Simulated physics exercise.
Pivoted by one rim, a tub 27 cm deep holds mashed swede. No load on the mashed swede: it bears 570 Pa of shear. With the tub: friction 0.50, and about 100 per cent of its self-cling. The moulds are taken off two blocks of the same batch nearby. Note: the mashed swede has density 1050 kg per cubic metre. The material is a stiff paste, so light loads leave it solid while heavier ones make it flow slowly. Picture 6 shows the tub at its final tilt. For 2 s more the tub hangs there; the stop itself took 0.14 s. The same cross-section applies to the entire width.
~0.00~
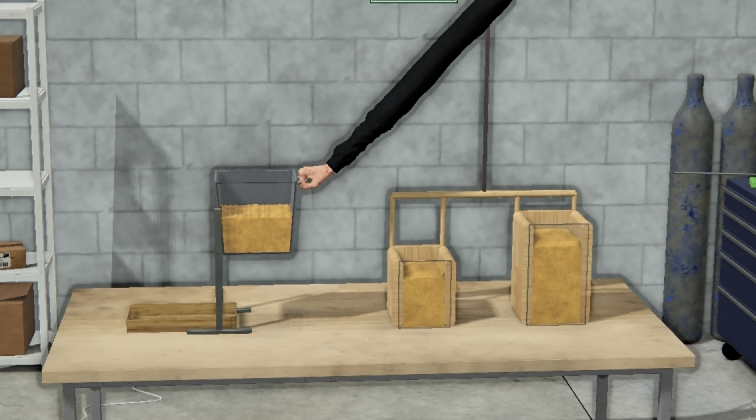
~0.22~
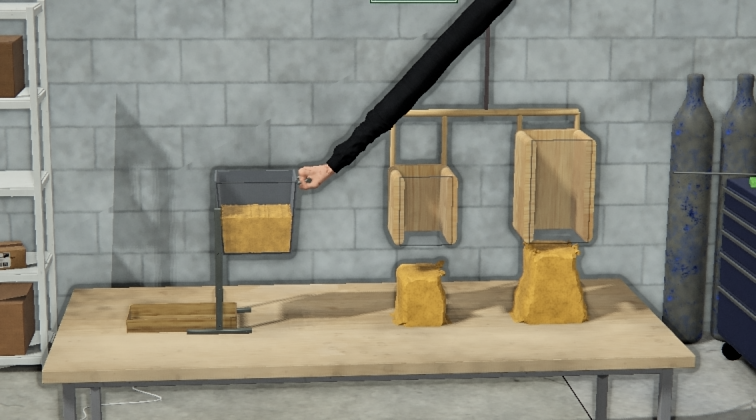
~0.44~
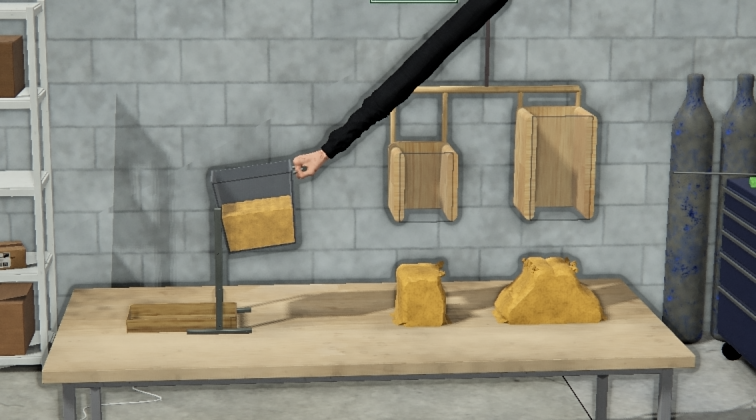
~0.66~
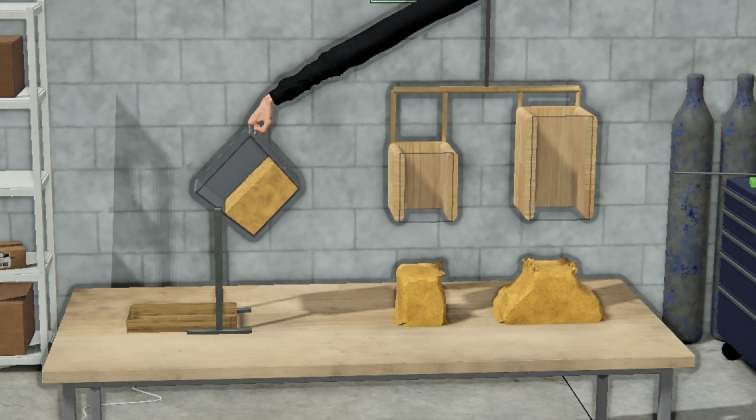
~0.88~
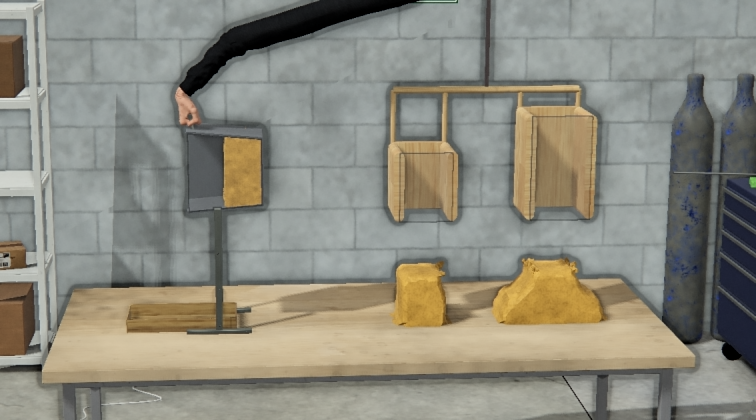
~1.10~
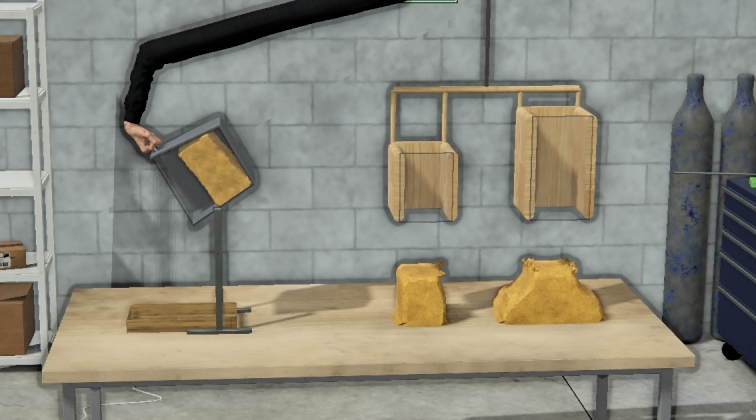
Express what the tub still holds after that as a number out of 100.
Something like 0 per cent.
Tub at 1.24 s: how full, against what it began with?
Some 90 per cent.
By 1.24 s, the tub is at 120 degrees and holds 89 %.
By 1.41 s, the tub is at 120 degrees and holds 3 %.
By 1.58 s, the tub is at 120 degrees and holds 0 %.
By 1.75 s, the tub is at 120 degrees and holds 0 %.
By 3.10 s, at the end, the tub is at 120 degrees and holds 0 %.
